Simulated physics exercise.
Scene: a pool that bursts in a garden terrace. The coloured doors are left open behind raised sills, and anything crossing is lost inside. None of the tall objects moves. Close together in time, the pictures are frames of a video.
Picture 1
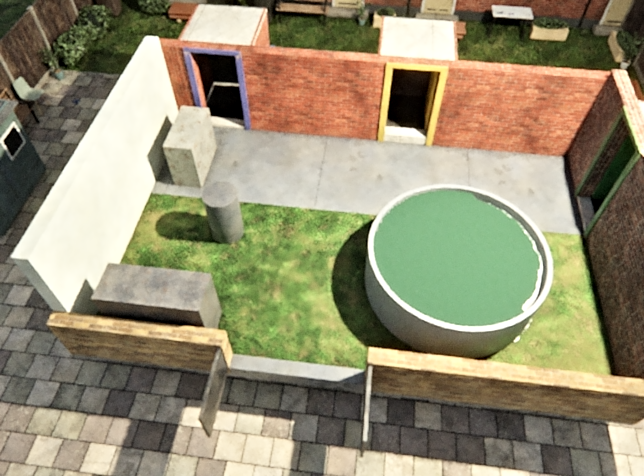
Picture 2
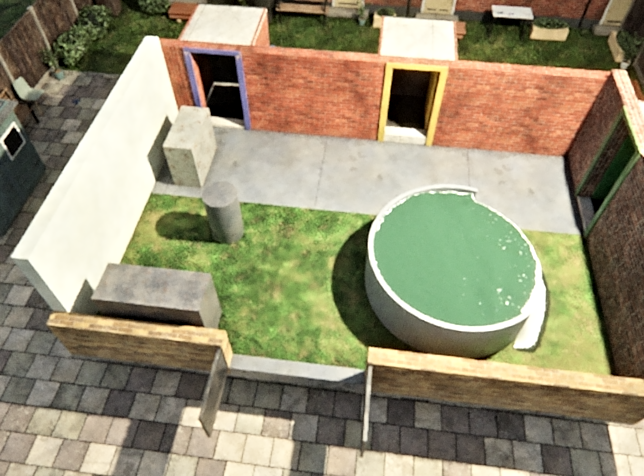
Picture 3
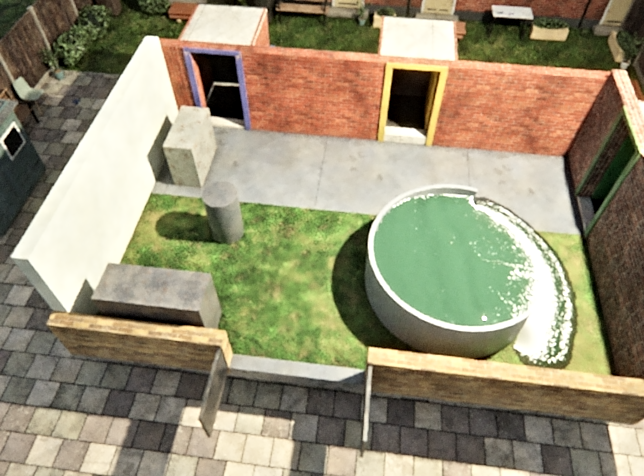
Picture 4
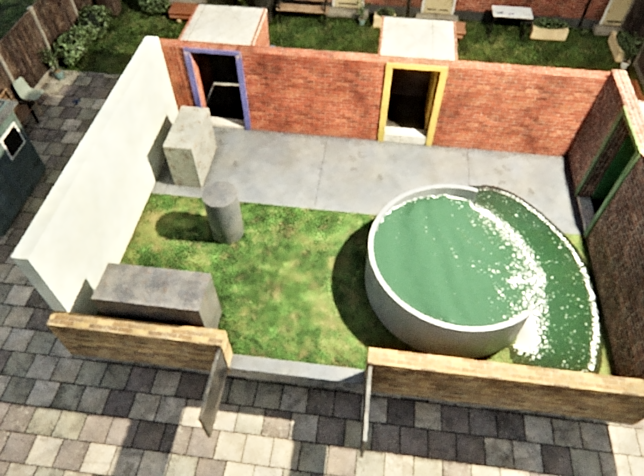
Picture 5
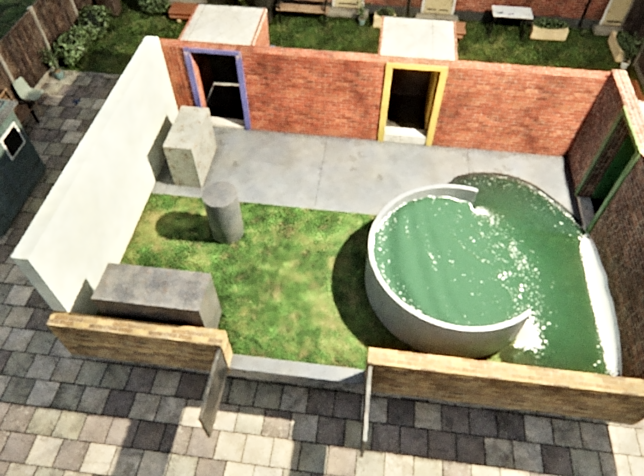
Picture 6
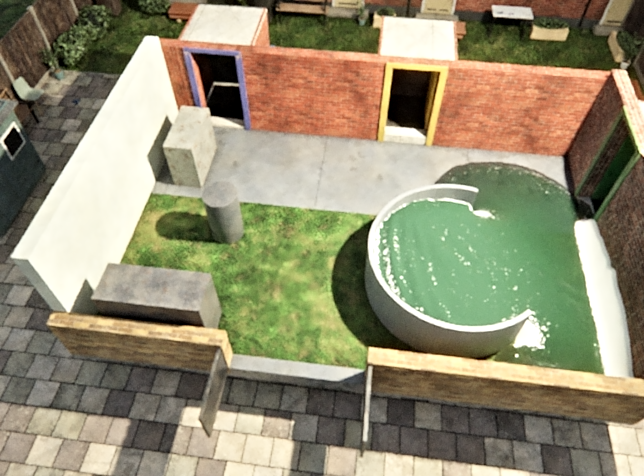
At the start, green water sits still in a round pool on a walled garden terrace with coloured doorways. The pool's right side opens and water pours out in a foaming, widening sheet across the grass. It reaches the right-hand brick wall and spreads back over the paving toward the green doorway.
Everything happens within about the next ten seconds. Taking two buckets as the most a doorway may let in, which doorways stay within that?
One by one: The green door passes two buckets, the yellow door does not pass two buckets, the blue door passes two buckets.
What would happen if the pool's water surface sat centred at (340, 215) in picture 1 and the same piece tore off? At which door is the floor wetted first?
My pick is the yellow one.
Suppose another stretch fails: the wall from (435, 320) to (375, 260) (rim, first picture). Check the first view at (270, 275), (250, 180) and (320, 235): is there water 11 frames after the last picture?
Sequence of results: Reached by the flood, missed by the flood, missed by the flood.
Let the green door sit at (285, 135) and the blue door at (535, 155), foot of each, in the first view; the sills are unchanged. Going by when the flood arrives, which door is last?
The flood gets to the door marked green after all the others.
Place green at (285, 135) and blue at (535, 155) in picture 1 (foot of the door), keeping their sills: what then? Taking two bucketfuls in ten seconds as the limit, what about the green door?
Note - green one: Short of the mark.
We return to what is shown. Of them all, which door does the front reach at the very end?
It would be the door marked blue.
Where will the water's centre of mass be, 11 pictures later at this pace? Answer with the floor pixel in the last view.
The centre of mass sits at about (511, 265).
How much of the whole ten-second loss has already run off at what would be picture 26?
Result, approximate: 40 per cent.
A moment on, water covers 30 % of the floor; the green door far over two buckets in, the yellow door not reached, the blue door not reached.
Next, water covers 30 % of the floor; the green door far over two buckets in, the yellow door wet at the sill, nothing in, the blue door not reached.
Then, water covers 60 % of the floor; the green door far over two buckets in, the yellow door wet at the sill, nothing in, the blue door not reached.
Later, water covers 100 % of the floor; the green door far over two buckets in, the yellow door wet at the sill, nothing in, the blue door wet at the sill, nothing in.
In the end, water covers 100 % of the floor; the green door far over two buckets in, the yellow door wet at the sill, nothing in, the blue door over two buckets in.
